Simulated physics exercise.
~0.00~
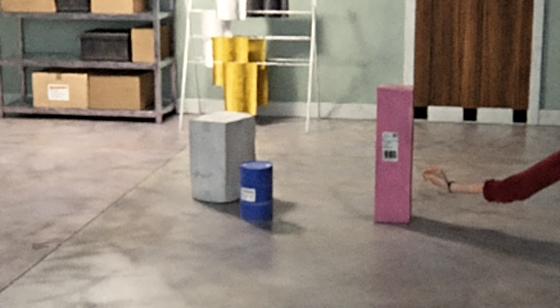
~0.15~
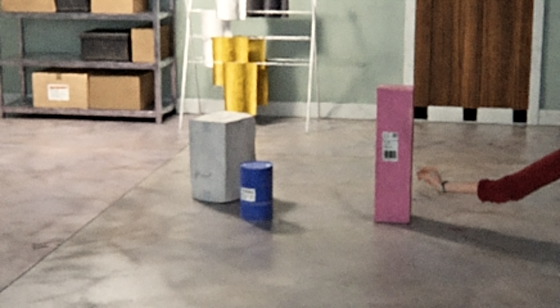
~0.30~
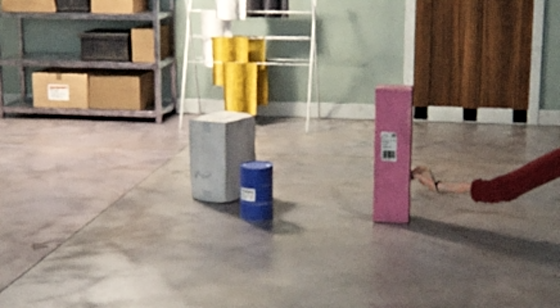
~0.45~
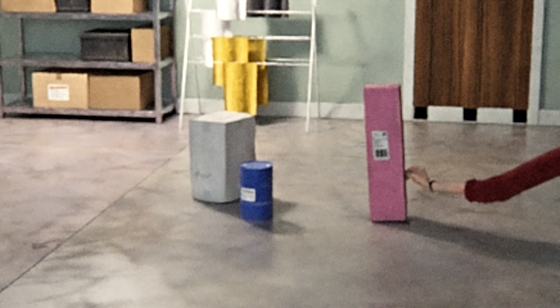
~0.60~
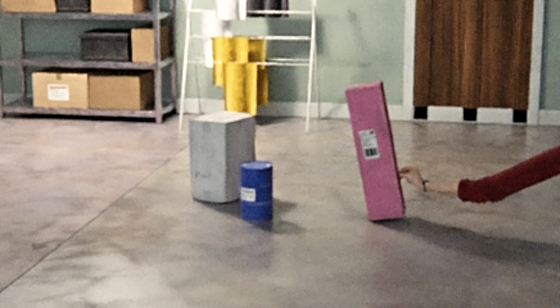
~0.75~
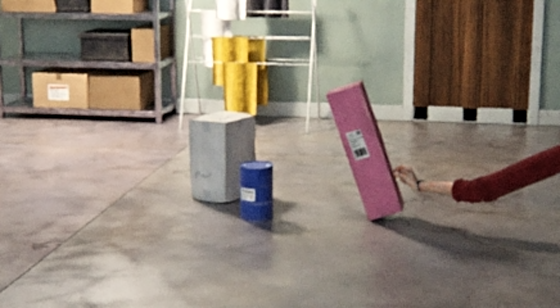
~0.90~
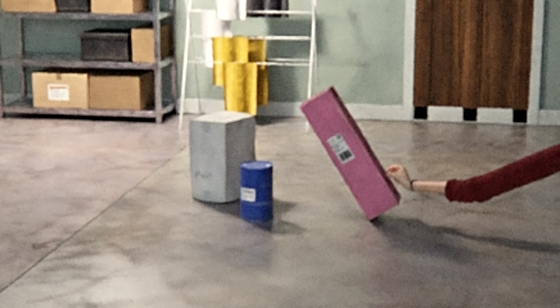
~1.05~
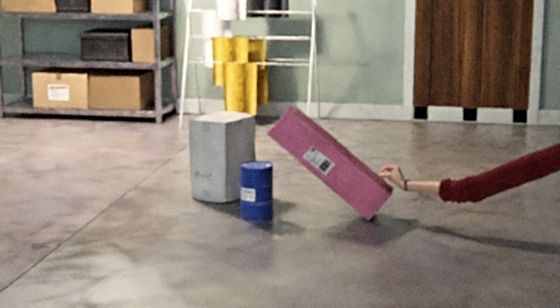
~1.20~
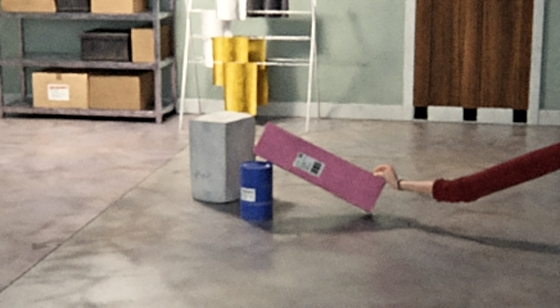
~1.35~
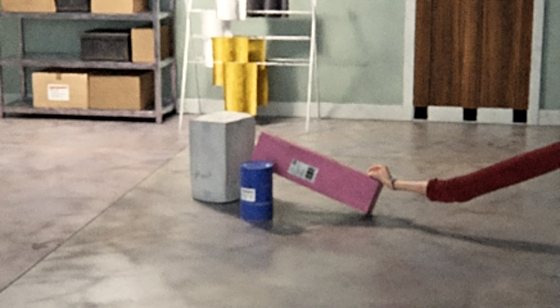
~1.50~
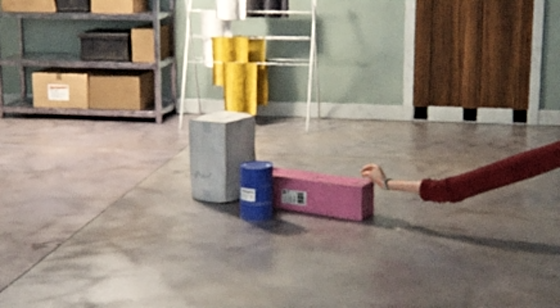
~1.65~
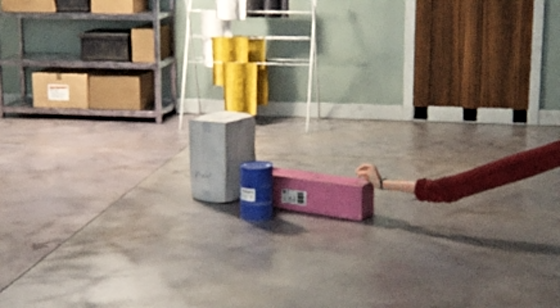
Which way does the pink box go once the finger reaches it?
The pink box goes to the left, tipping over toward the blue canister and the pale box.
